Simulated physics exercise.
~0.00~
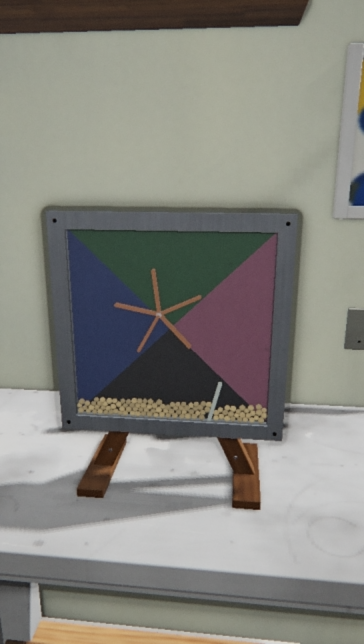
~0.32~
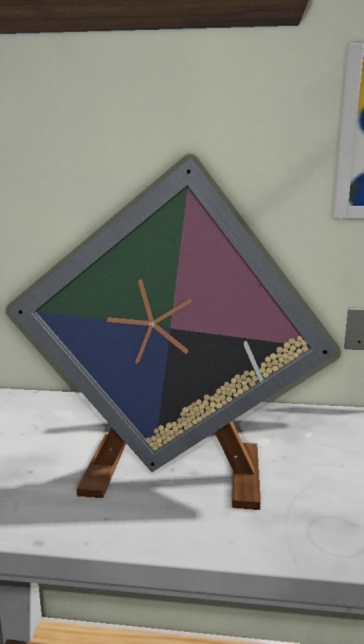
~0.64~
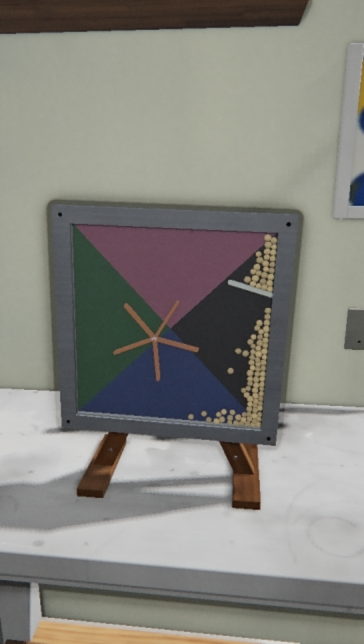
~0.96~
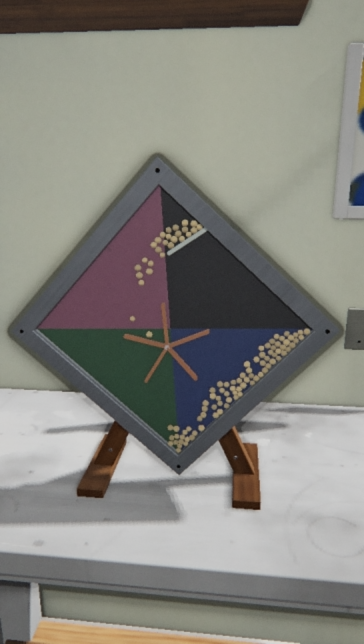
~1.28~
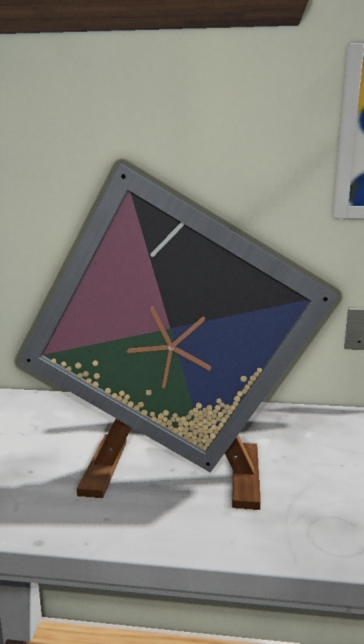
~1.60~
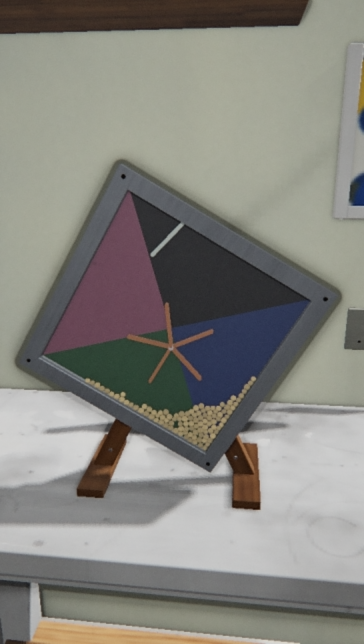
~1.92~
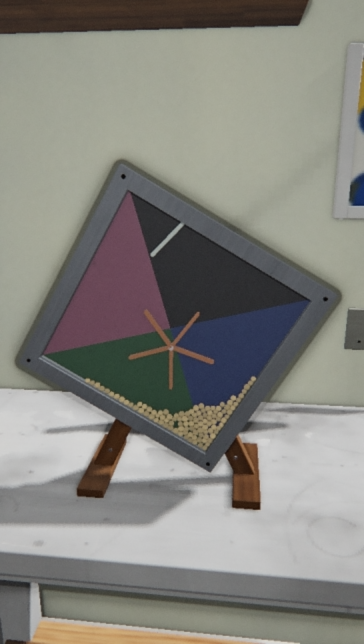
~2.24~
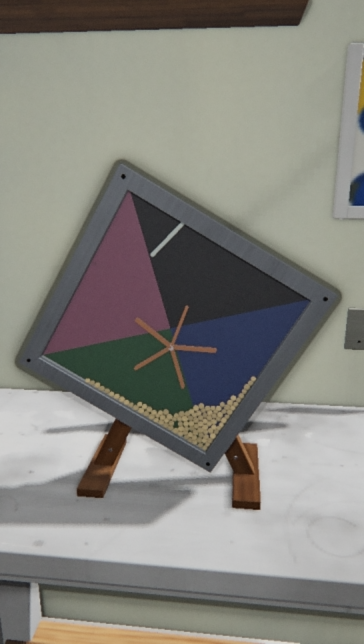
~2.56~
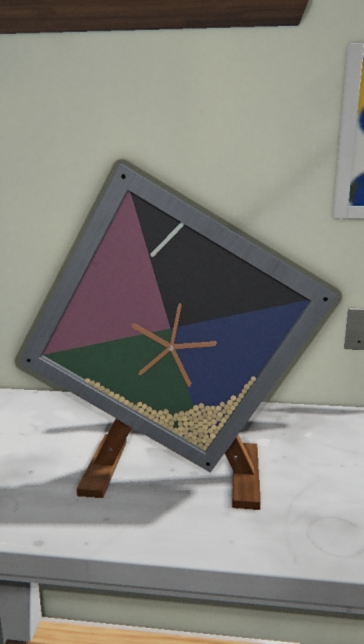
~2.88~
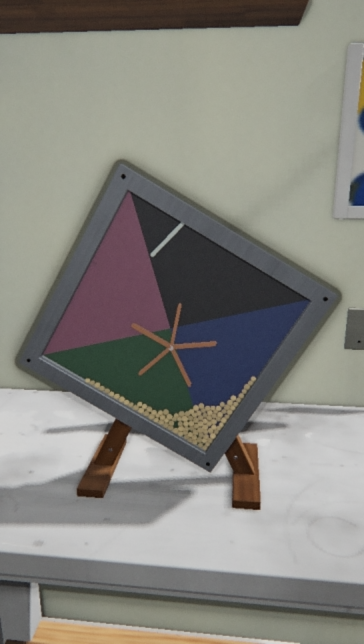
On a marble counter, a square case on wooden feet turned anticlockwise, spilling its beans from the black wedge through blue while a star-shaped spinner turned in the middle. It stopped tilted, and the beans settled along the bottom across green and blue.
